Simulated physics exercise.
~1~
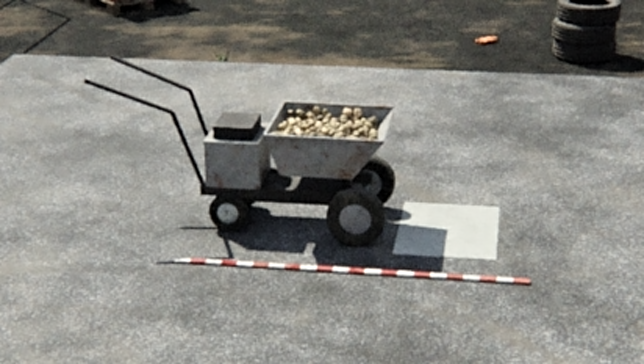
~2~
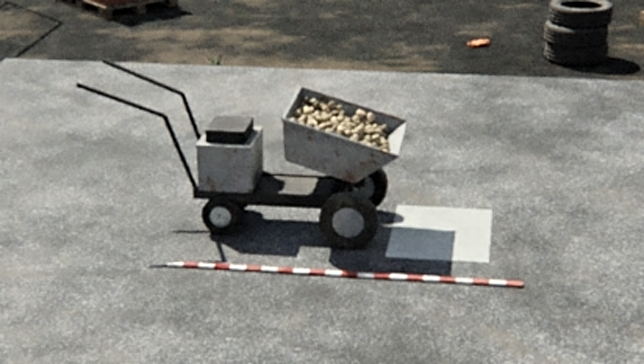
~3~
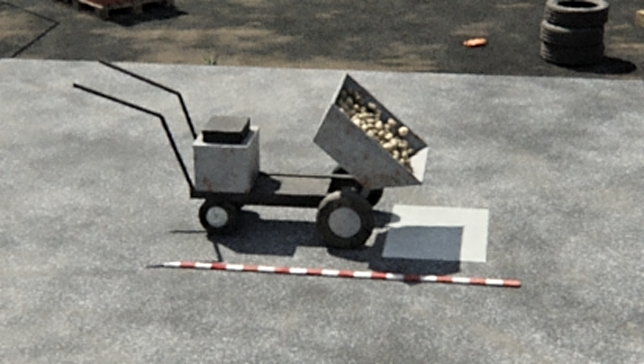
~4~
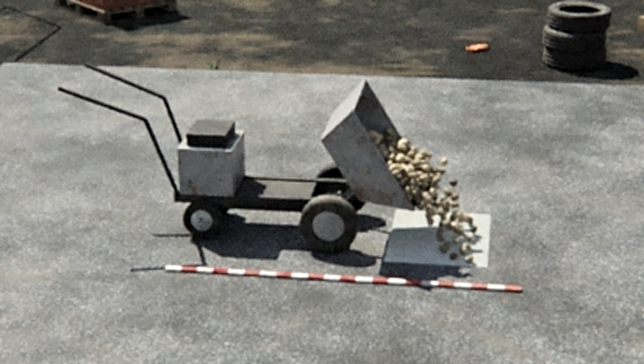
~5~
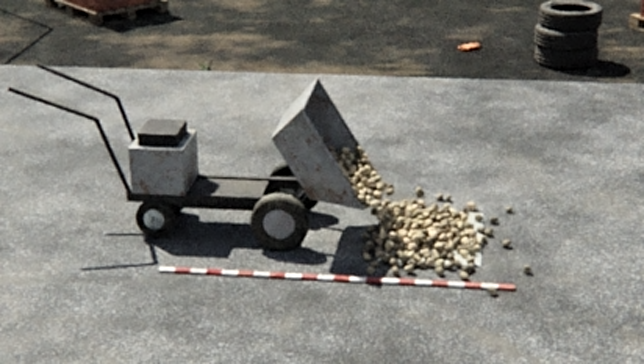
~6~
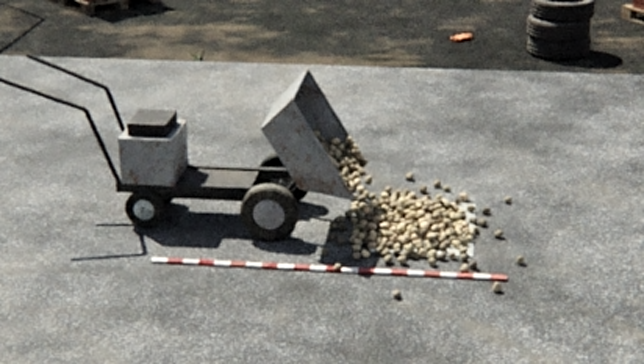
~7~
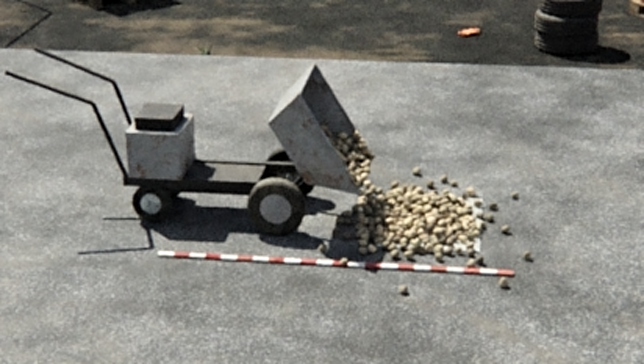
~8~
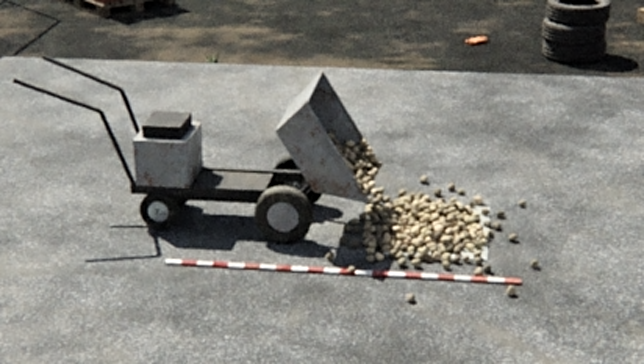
On grey paving, a motor barrow tips its skip and backs left, spilling cobbles over a pale sheet, with many staying inside.
